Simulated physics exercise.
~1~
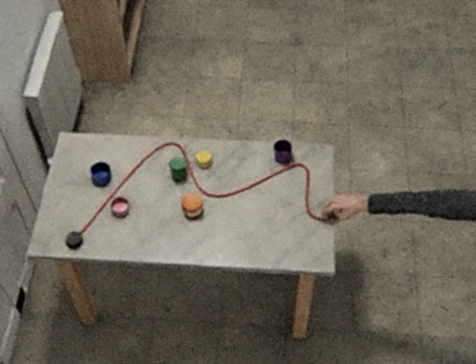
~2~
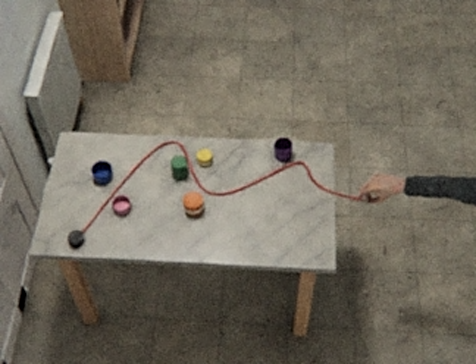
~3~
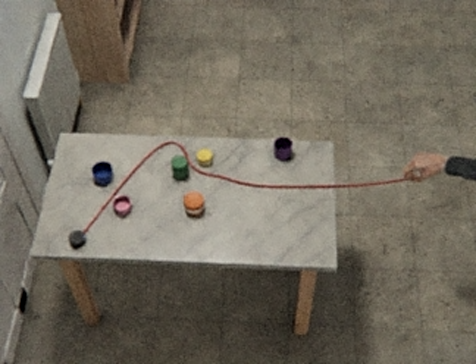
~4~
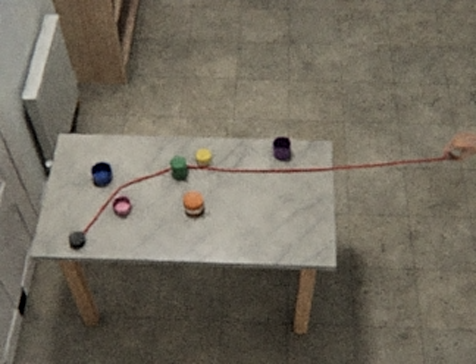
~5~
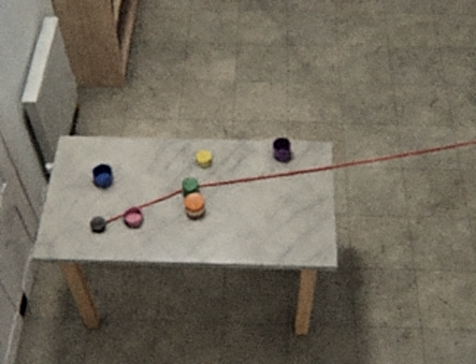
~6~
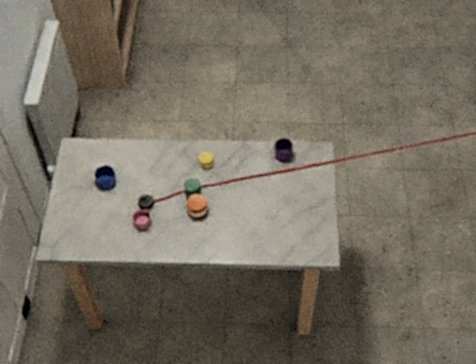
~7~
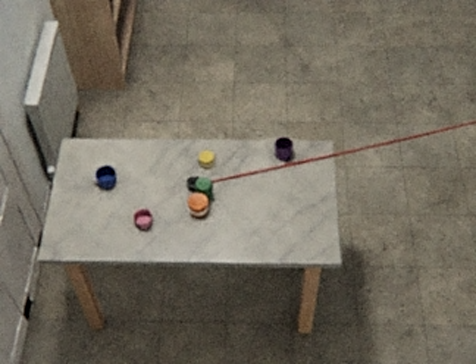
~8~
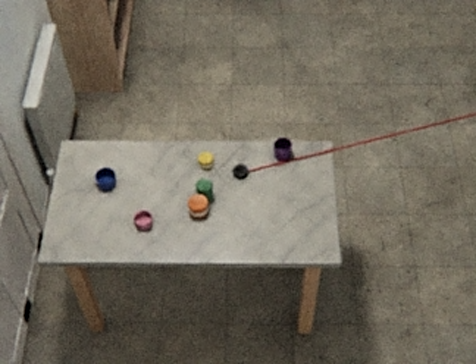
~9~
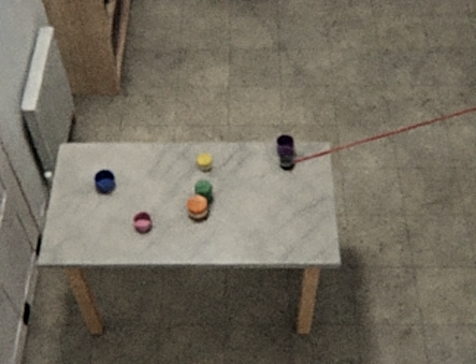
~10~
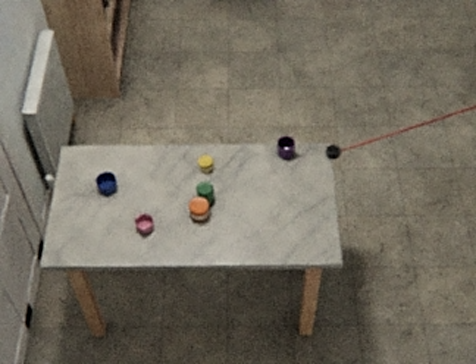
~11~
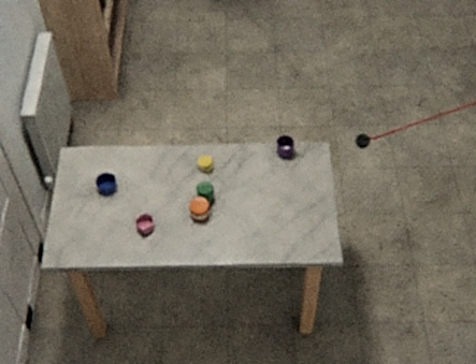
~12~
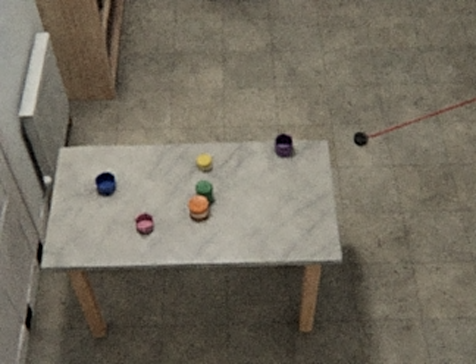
A thin red cord winds across a pale marble-look table, seen from above, running from a black puck at the left corner past small round containers to a hand at the right. Blue and pink ones sit on the left, green, yellow and orange near the middle, and purple at the upper right. The hand draws the cord rightwards until it straightens, nudging the green and pink containers slightly. The puck then slides across, brushing past the green one and passing the purple one. It leaves the right edge and hangs from the taut cord, while all six containers remain on the table.
